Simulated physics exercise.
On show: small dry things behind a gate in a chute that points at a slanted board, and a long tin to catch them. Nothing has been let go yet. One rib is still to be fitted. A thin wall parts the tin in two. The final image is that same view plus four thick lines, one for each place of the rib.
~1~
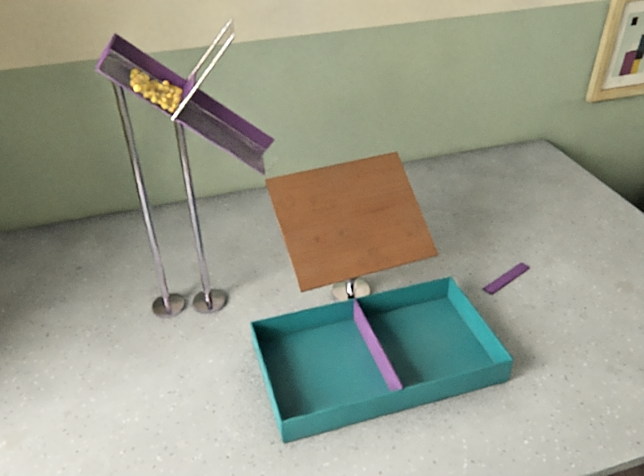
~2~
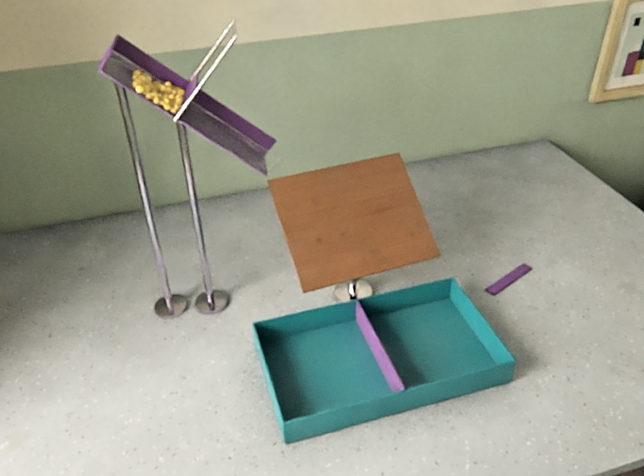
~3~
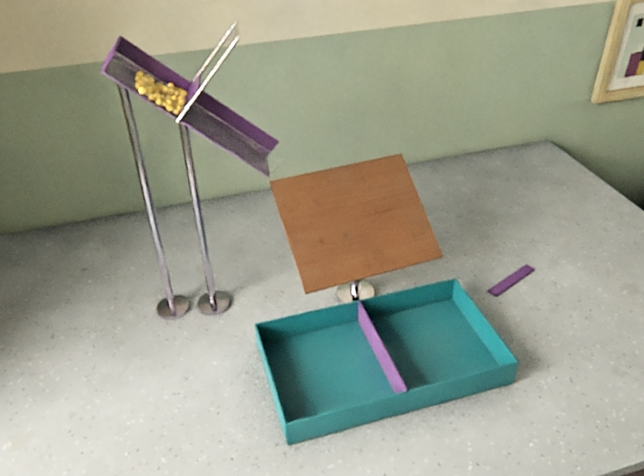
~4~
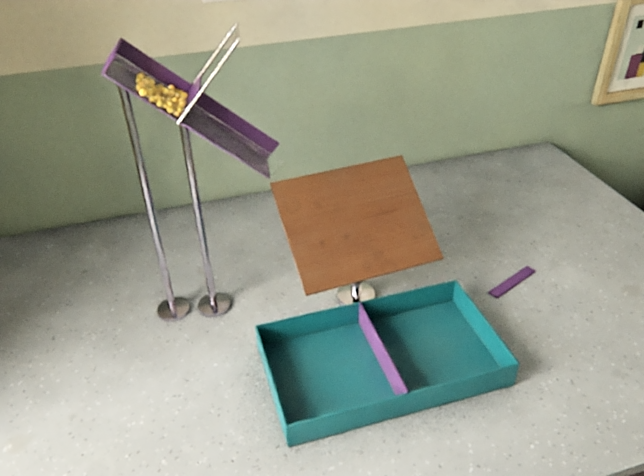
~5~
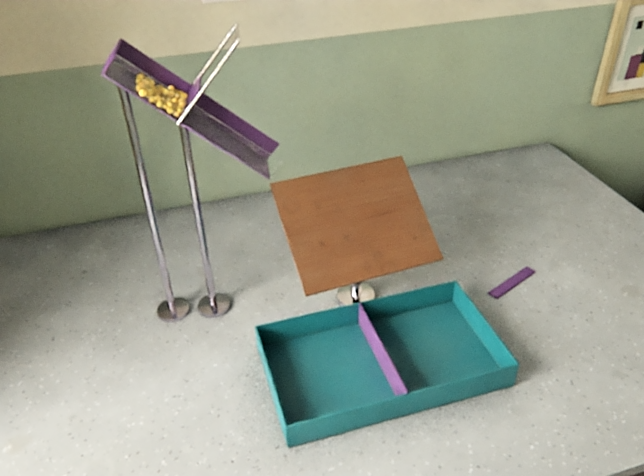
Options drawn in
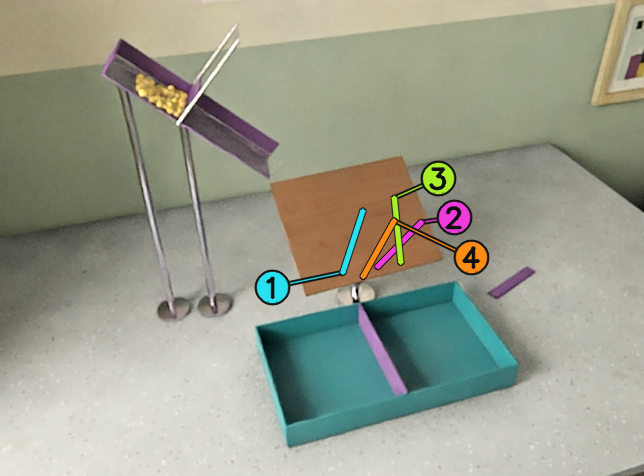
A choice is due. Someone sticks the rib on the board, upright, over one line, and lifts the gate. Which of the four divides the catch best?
Go for 2.
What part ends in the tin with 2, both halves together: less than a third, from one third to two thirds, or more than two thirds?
Line 2 gives more than two thirds.
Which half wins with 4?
More lands on the left.
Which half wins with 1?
More lands on the left.
On the marked copy, line 1 from (362, 210) to (342, 272); line 2 from (421, 222) to (377, 266); line 3 from (394, 197) to (400, 262); line 4 from (394, 220) to (363, 276).
Choosing 1, of what is caught, most in the left half, a small part in the right.
Choosing 2, of what is caught, about a third in the left half, about two thirds in the right.
Choosing 3, of what is caught, about a quarter in the left half, most in the right.
Choosing 4, of what is caught, nearly all in the left half, a small part in the right.
